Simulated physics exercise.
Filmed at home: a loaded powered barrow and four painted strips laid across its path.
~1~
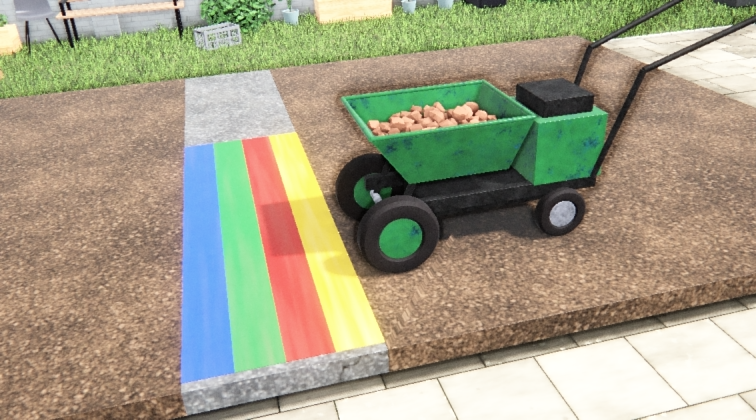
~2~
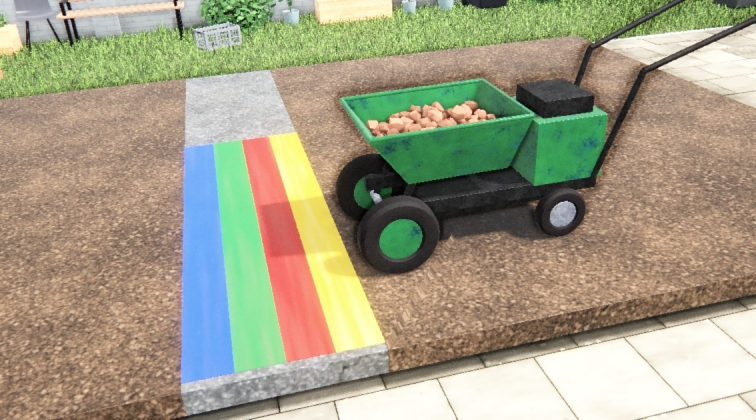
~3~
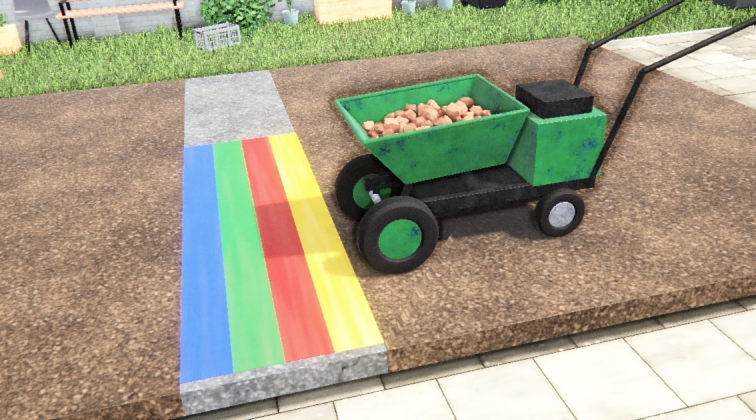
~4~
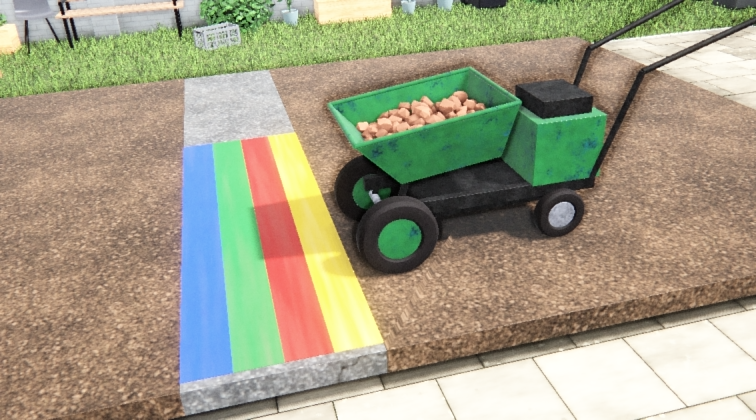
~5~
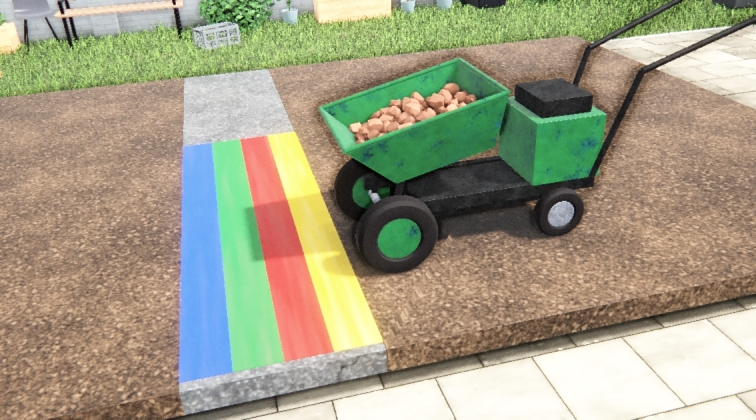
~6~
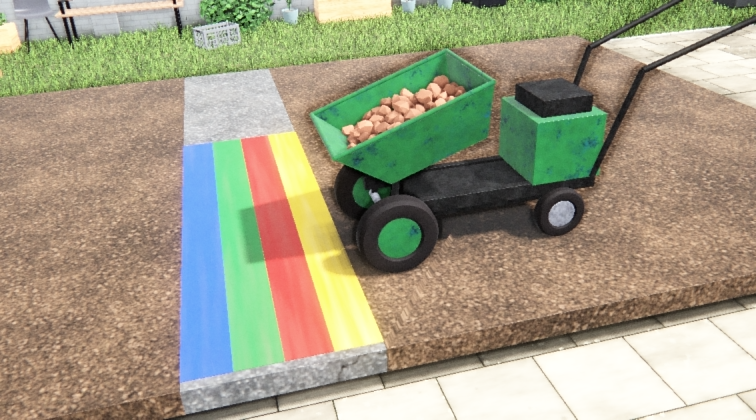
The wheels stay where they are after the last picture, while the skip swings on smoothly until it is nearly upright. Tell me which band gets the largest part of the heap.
I would say the green band gets the largest part.
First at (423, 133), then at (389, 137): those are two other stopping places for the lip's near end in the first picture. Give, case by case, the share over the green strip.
Some 20 in a hundred, then some 30 in a hundred.
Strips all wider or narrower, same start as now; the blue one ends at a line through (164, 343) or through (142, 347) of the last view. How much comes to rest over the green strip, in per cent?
About 40 %, then 40 %.
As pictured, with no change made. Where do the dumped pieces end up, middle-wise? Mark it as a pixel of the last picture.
Roughly at pixel (240, 262).
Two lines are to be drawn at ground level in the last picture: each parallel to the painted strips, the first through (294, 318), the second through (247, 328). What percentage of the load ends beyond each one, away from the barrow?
Roughly 90 per cent, then roughly 50 per cent.
Soon after the last picture, skip tipped steeply; all in the skip.
A little later, skip tipped steeply; most in the skip; a small part over the red strip; a small part over the green strip; a stray few falling.
Later still, skip tipped right over; a small part in the skip; about a quarter over the red strip; about a third over the green strip; about a quarter over the blue strip; a small part off the paint.
By the end, skip tipped right over; a stray few over the yellow strip; about a quarter over the red strip; about a third over the green strip; about a quarter over the blue strip; a small part off the paint.
